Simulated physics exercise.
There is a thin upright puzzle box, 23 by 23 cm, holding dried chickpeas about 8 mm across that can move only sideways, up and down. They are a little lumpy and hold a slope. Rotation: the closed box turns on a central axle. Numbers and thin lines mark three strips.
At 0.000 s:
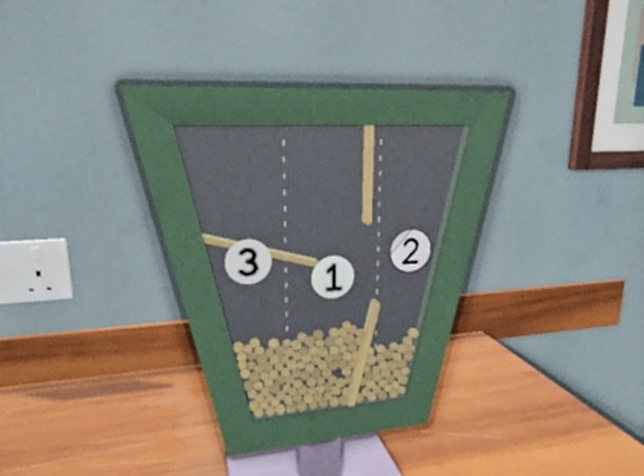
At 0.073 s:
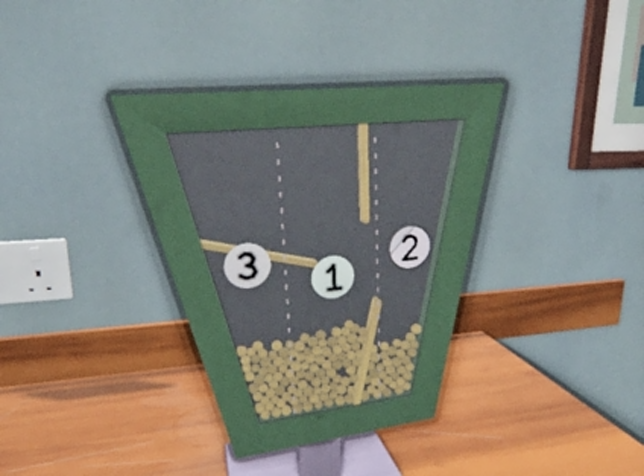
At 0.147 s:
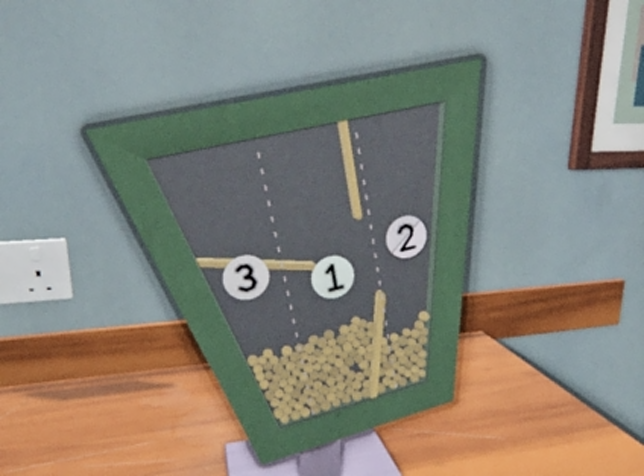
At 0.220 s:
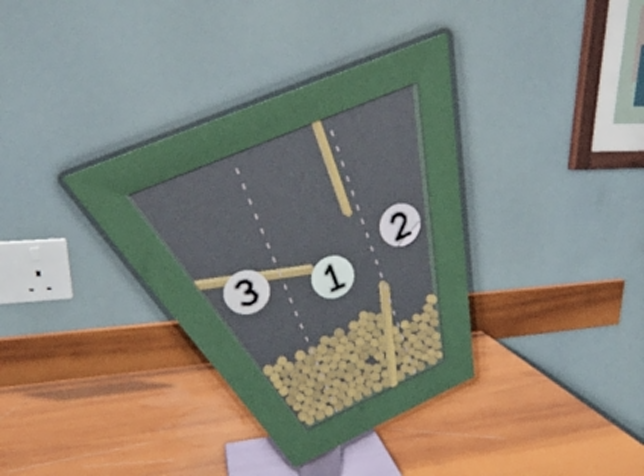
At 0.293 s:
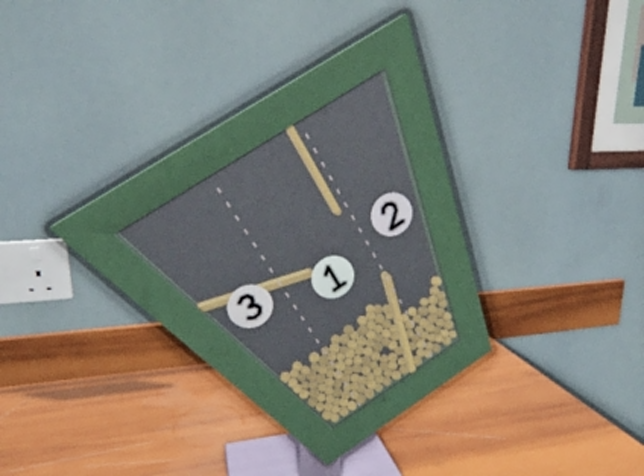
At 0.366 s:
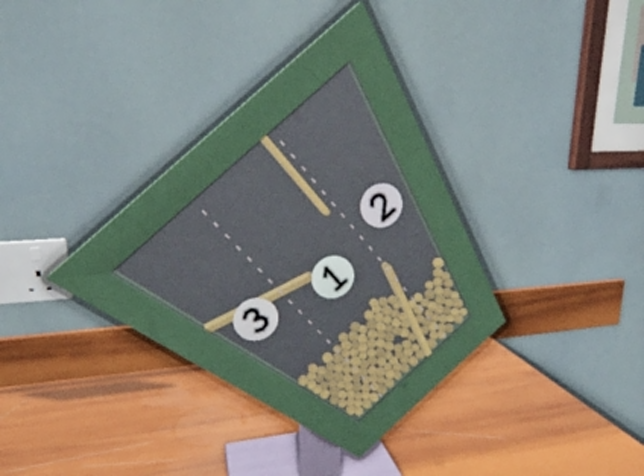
Green-framed puzzle box rotating anticlockwise on its stand, with small tan balls shifting towards the right inside as the box tilts.
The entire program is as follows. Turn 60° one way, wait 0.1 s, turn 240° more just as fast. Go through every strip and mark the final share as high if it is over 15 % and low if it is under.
Final shares: No. 1 low, 2 high, 3 low.
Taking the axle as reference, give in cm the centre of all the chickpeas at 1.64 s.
Some 2 cm right and 1 cm below.
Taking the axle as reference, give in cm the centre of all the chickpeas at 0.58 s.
Position estimate: Right 6 cm, below 5 cm.
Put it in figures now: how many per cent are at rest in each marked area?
Strip 1 5, strip 2 95, strip 3 0.
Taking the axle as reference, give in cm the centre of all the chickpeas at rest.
Right: About 4 cm; below: About 6 cm.
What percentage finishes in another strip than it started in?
I'd guess roughly 80 percent, give or take.
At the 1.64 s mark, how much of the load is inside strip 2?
Reading: Around 25 per cent of the load.
After 0.58 s, it stands 60° anticlockwise; the chickpeas' middle is 6 cm right of and 5 cm below the centre; no. 1, 45 %, no. 2, 20 %, no. 3, 35 %.
After 1.64 s, it stands 179° anticlockwise; the chickpeas' middle is 2 cm right of and 1 cm below the centre; no. 1, 15 %, no. 2, 25 %, no. 3, 60 %.
After 2.60 s, it has come round 300° anticlockwise; the chickpeas' middle is 6 cm right of and 4 cm below the centre; no. 1, 10 %, no. 2, 90 %.
At rest by 3.8 s, it has come round 300° anticlockwise; no. 1, 5 %, no. 2, 95 %, no. 3, 0 %.
